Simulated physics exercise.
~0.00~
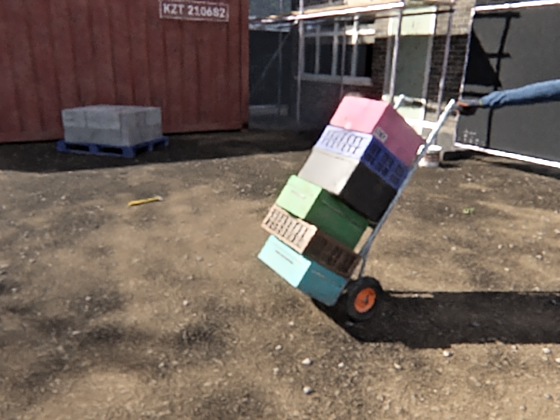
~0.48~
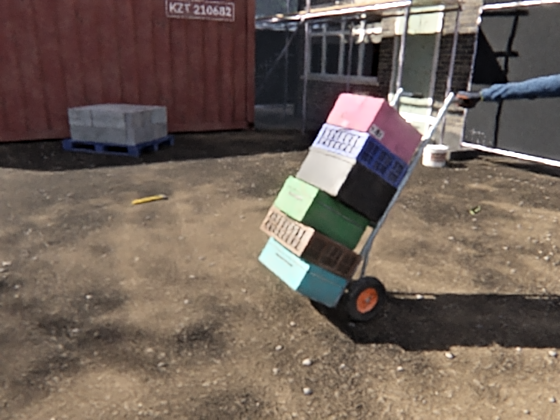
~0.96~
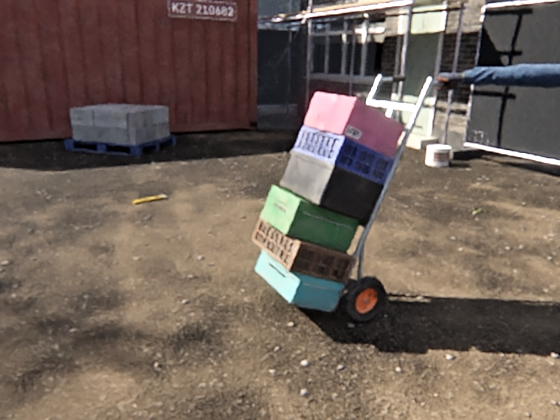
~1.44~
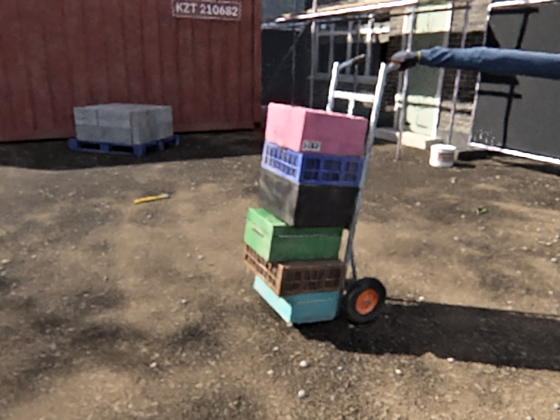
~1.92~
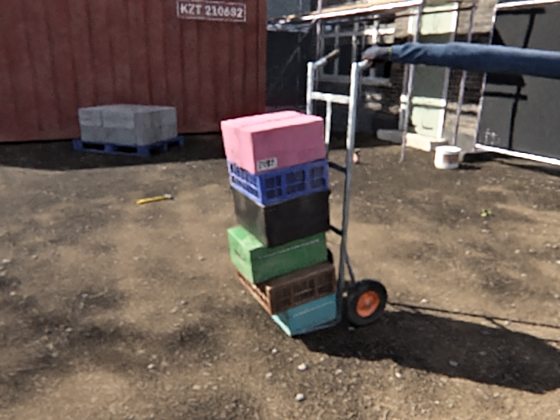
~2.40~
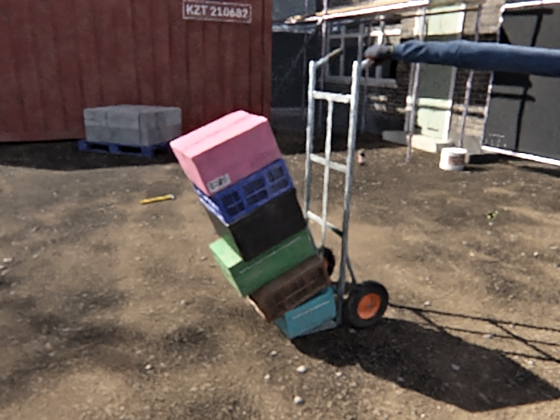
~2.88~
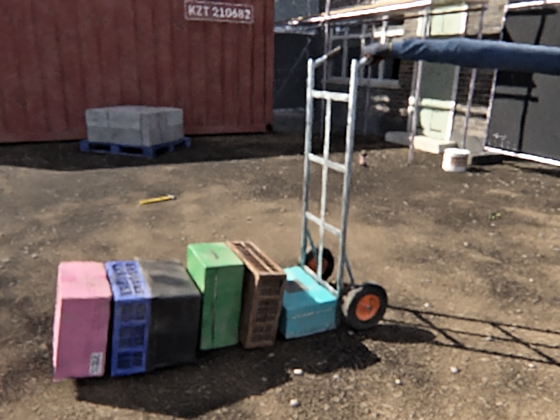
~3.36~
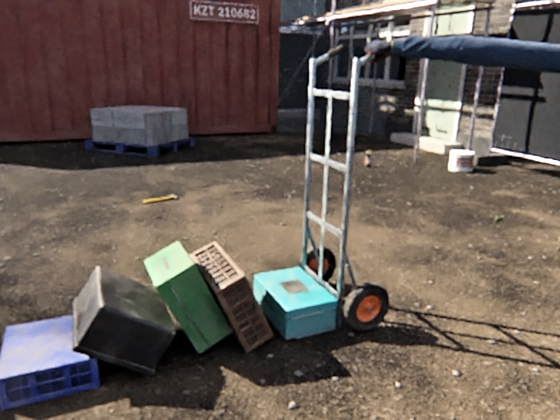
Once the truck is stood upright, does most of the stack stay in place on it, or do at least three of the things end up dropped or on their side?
At least three of the things are lost. The upper part of the stack spills onto the dirt to the left and the brown crate tips over, while the turquoise toolbox stays at the foot of the truck.
